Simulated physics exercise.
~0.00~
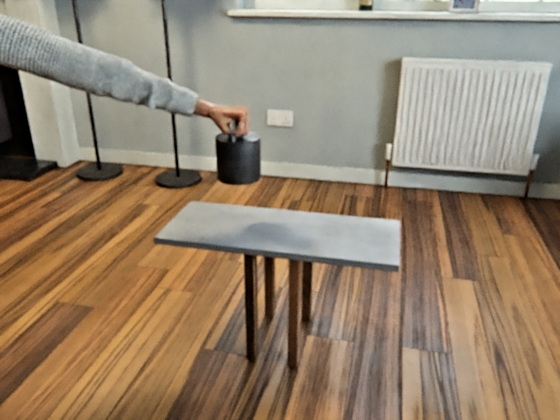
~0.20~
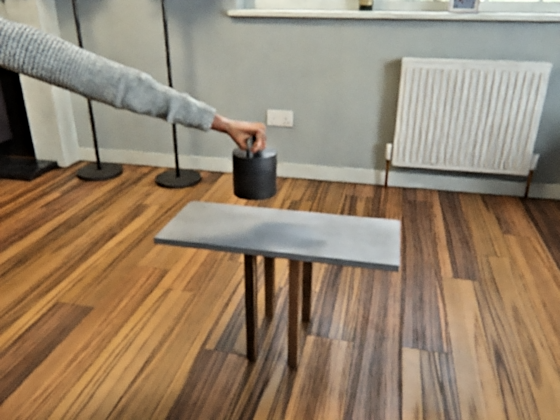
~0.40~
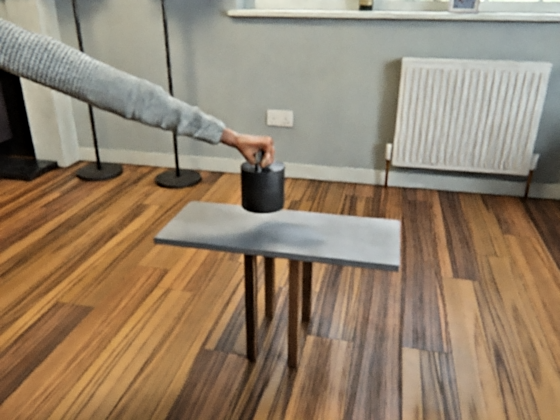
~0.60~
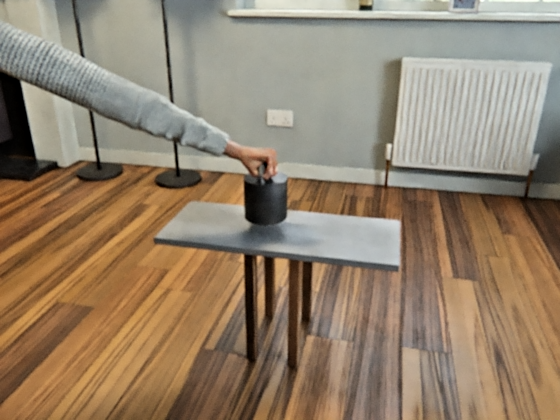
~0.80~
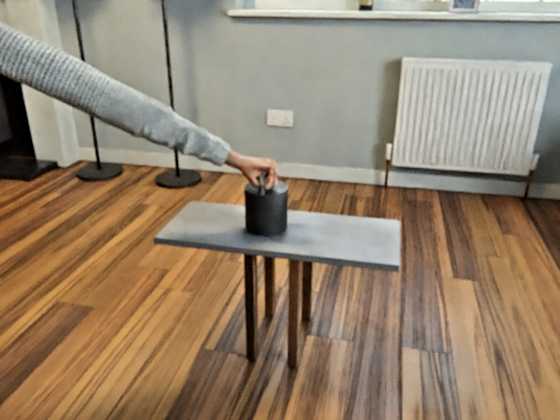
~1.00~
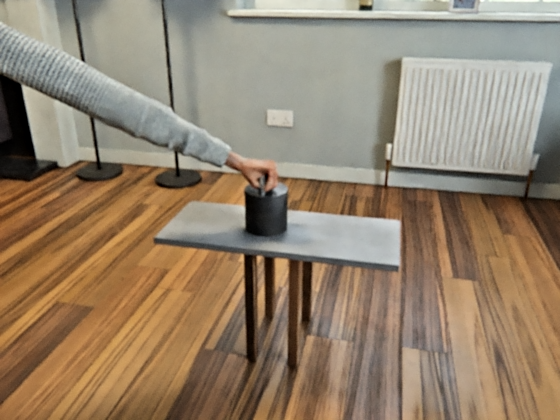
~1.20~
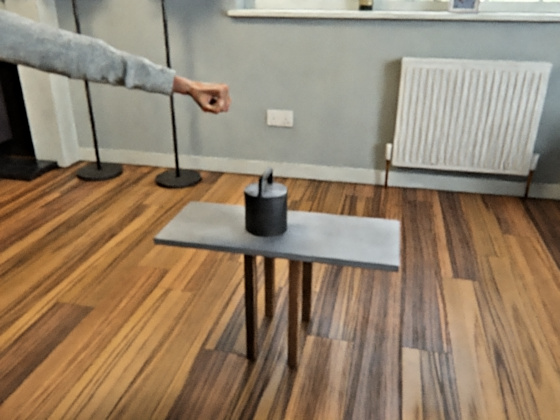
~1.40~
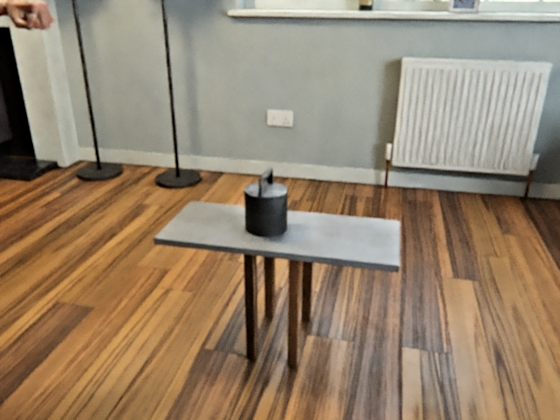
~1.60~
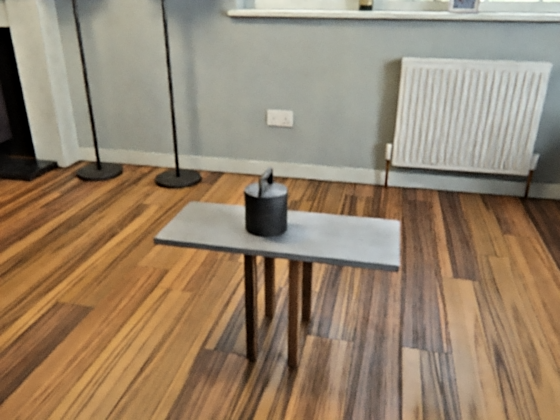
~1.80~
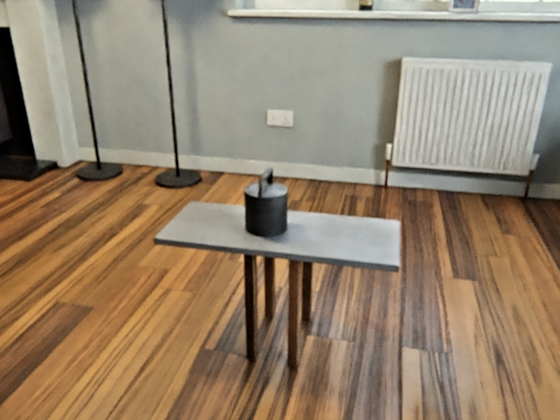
At the start, an arm in a grey knitted sleeve reaches in from the left, holding a dark cylinder by its top handle above a small grey table on a wooden floor. The hand carries the cylinder a little to the right and lowers it toward the tabletop. It comes down left of the centre and rests there while the fingers keep hold of the handle. Then the hand lets go, rises and draws back to the left until it is out of view. The table stays level and upright, with the cylinder standing still on top.
